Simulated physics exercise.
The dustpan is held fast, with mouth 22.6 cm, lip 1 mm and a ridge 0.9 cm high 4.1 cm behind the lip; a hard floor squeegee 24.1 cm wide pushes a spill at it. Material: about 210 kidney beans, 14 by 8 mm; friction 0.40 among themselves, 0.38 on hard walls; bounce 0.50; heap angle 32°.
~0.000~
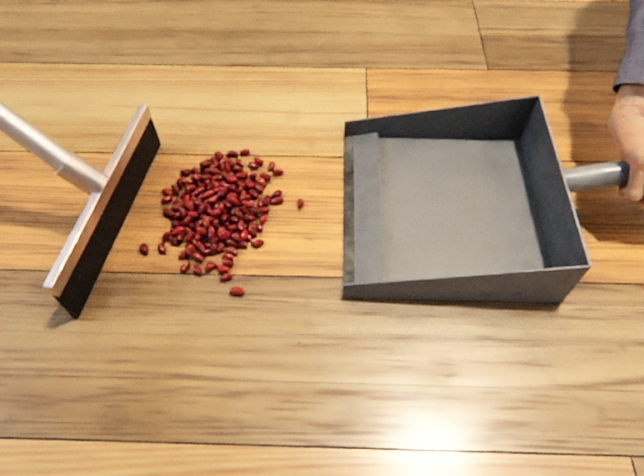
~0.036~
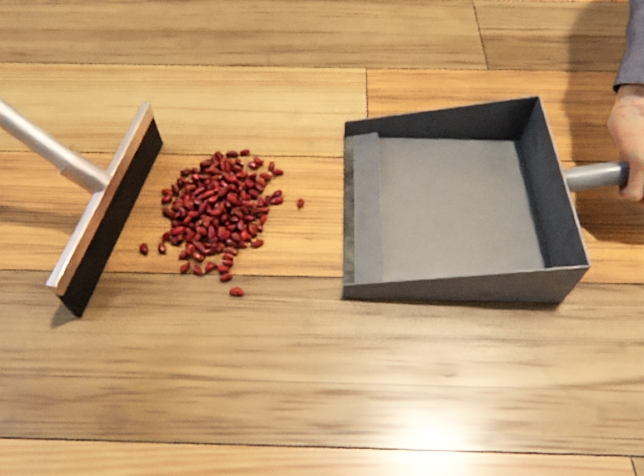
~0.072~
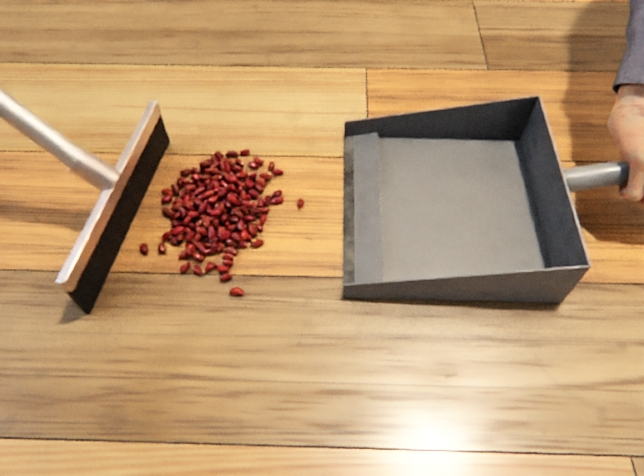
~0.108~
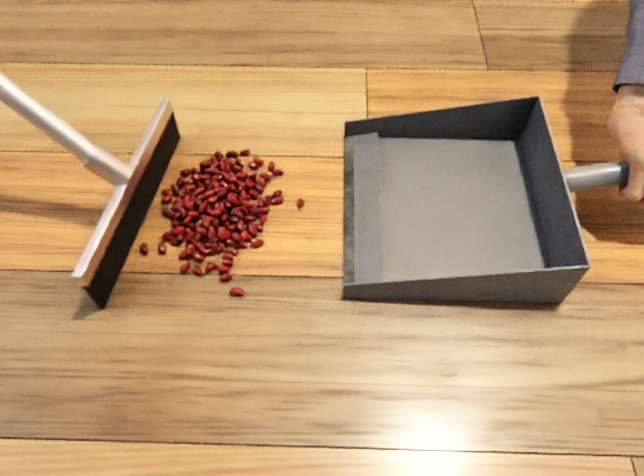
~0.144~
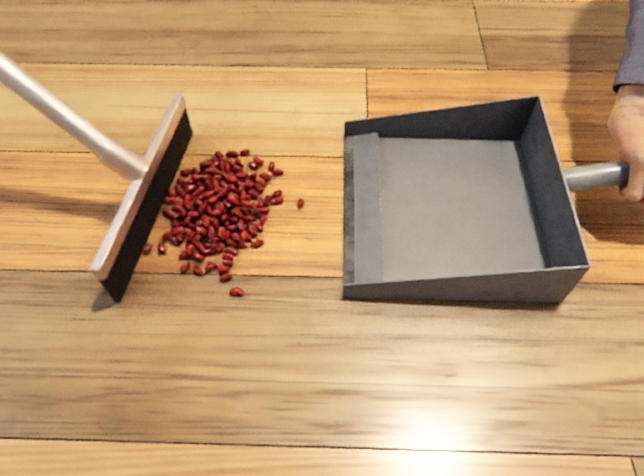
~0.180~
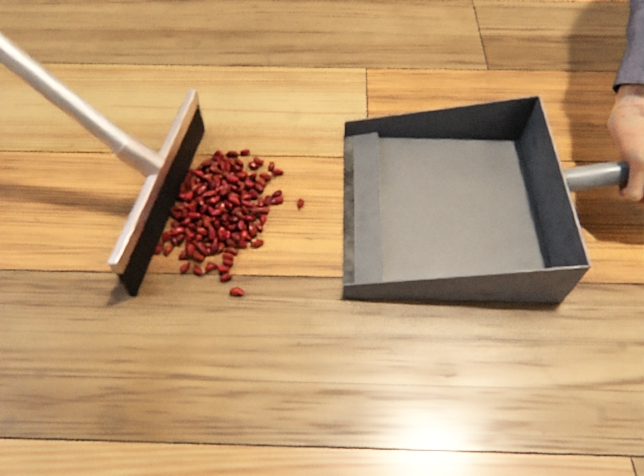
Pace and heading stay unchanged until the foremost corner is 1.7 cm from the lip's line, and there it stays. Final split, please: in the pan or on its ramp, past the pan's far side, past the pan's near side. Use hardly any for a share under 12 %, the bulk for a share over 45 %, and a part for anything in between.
Pan: A part, far side: Hardly any, near side: Hardly any.
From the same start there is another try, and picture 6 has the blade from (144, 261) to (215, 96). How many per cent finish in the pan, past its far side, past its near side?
Pan 25; far 5; near 5.
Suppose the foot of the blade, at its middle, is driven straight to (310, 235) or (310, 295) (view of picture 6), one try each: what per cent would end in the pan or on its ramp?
Some 40 per cent on the first try, 30 per cent on the second.
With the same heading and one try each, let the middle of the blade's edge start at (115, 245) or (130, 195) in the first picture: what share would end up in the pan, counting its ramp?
I'd put it near 25 per cent for the first and near 10 per cent for the second.
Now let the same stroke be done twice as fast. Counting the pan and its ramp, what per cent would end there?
Then around 35 per cent.
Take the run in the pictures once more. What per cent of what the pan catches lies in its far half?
Around 80 in a hundred.
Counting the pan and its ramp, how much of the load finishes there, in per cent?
That works out at about 15 percent.
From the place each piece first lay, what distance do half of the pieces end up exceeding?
Roughly 14 centimetres.
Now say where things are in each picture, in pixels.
In the first picture, blade from (54, 290) to (146, 114), moved 0.0 cm, 0 of the pieces shifted so far; middle of the pieces at (217, 205); pan at (459, 210).
In the second picture, blade from (58, 288) to (148, 113), moved 0.3 cm, 0 of the pieces shifted so far; middle of the pieces at (217, 205).
In the third picture, blade from (67, 285) to (156, 111), moved 1.1 cm, 0 of the pieces shifted so far; middle of the pieces at (217, 205).
In the fourth picture, blade from (83, 279) to (168, 107), moved 2.6 cm, 0 of the pieces shifted so far; middle of the pieces at (217, 205).
In the fifth picture, blade from (100, 273) to (181, 103), moved 4.2 cm, 1 of the pieces shifted so far; middle of the pieces at (217, 205).
In the sixth picture, blade from (118, 267) to (194, 99), moved 5.8 cm, 30 of the pieces shifted so far; middle of the pieces at (218, 205); pan at (459, 210). The blade's pace is about 0.44 m/s, heading 26 degrees away from the viewer's side.
Then, at 0.38 s, middle of the blade 12 cm from the lip; 0 % over the lip, far side 0 %, near side 0 %.
Then, at 0.52 s, middle of the blade 6 cm from the lip; 0 % over the lip, far side 5 %, near side 0 %.
After 0.79 s, middle of the blade 3 cm from the lip; 15 % over the lip, far side 5 %, near side 0 %.
At rest (2.1 s), pan 15 %, far side 5 %, near side 5 %, in front of the lip or behind the blade 75 %.
